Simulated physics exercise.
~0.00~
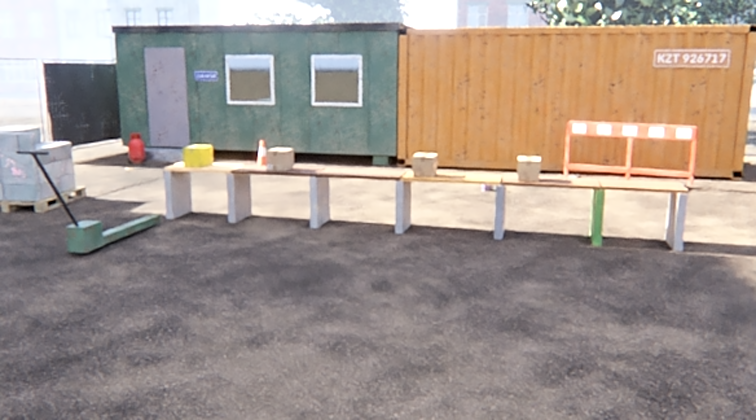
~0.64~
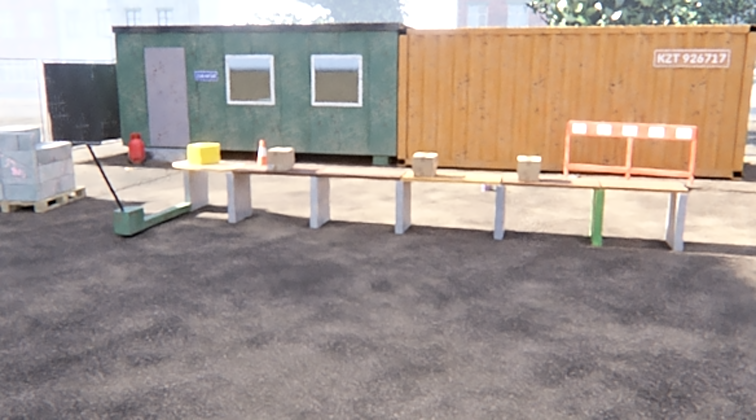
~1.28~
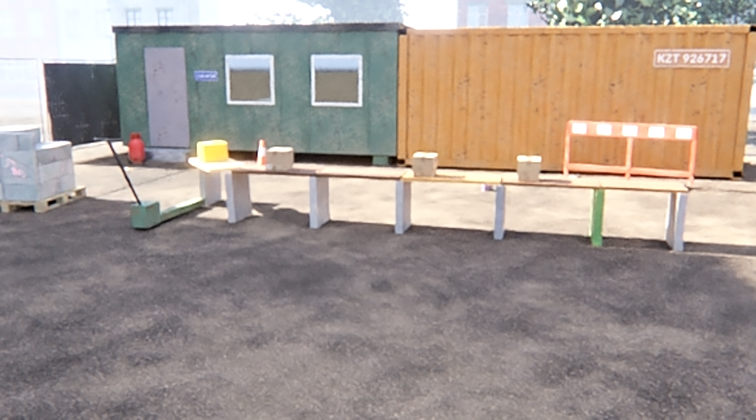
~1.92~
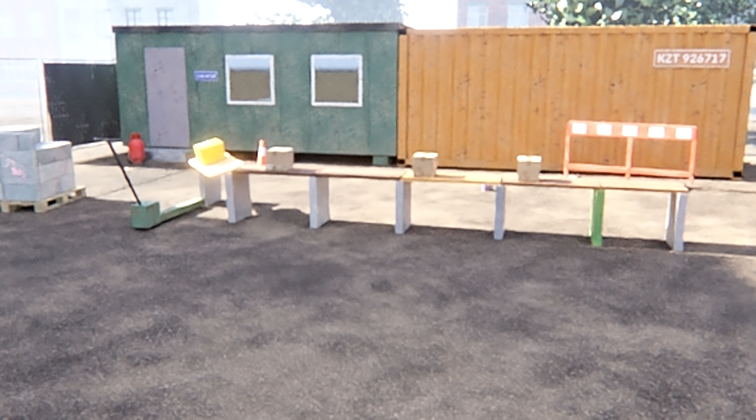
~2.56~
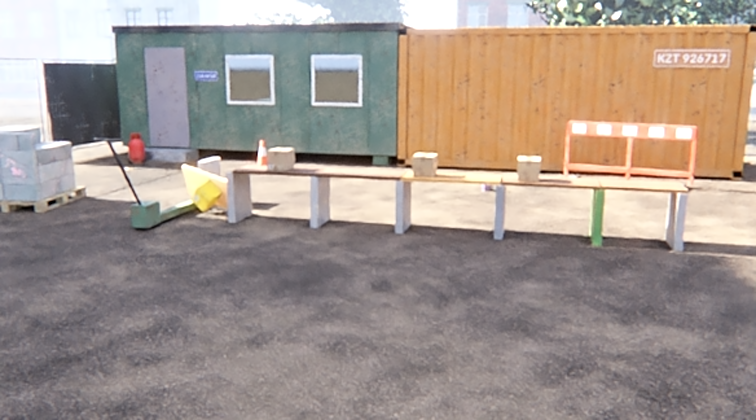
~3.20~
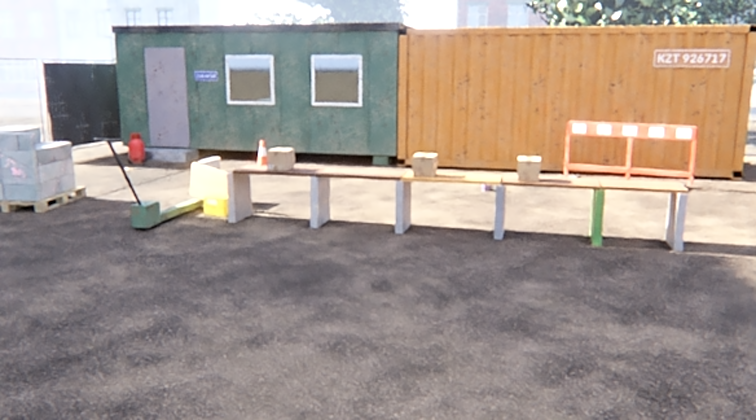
A green floor jack slides right into the leftmost upright of a long row of board-topped supports, pushing it toward its neighbour, and stops; the end board then tips and drops with the yellow carton, which ends on the ground while the rest of the row stays standing.
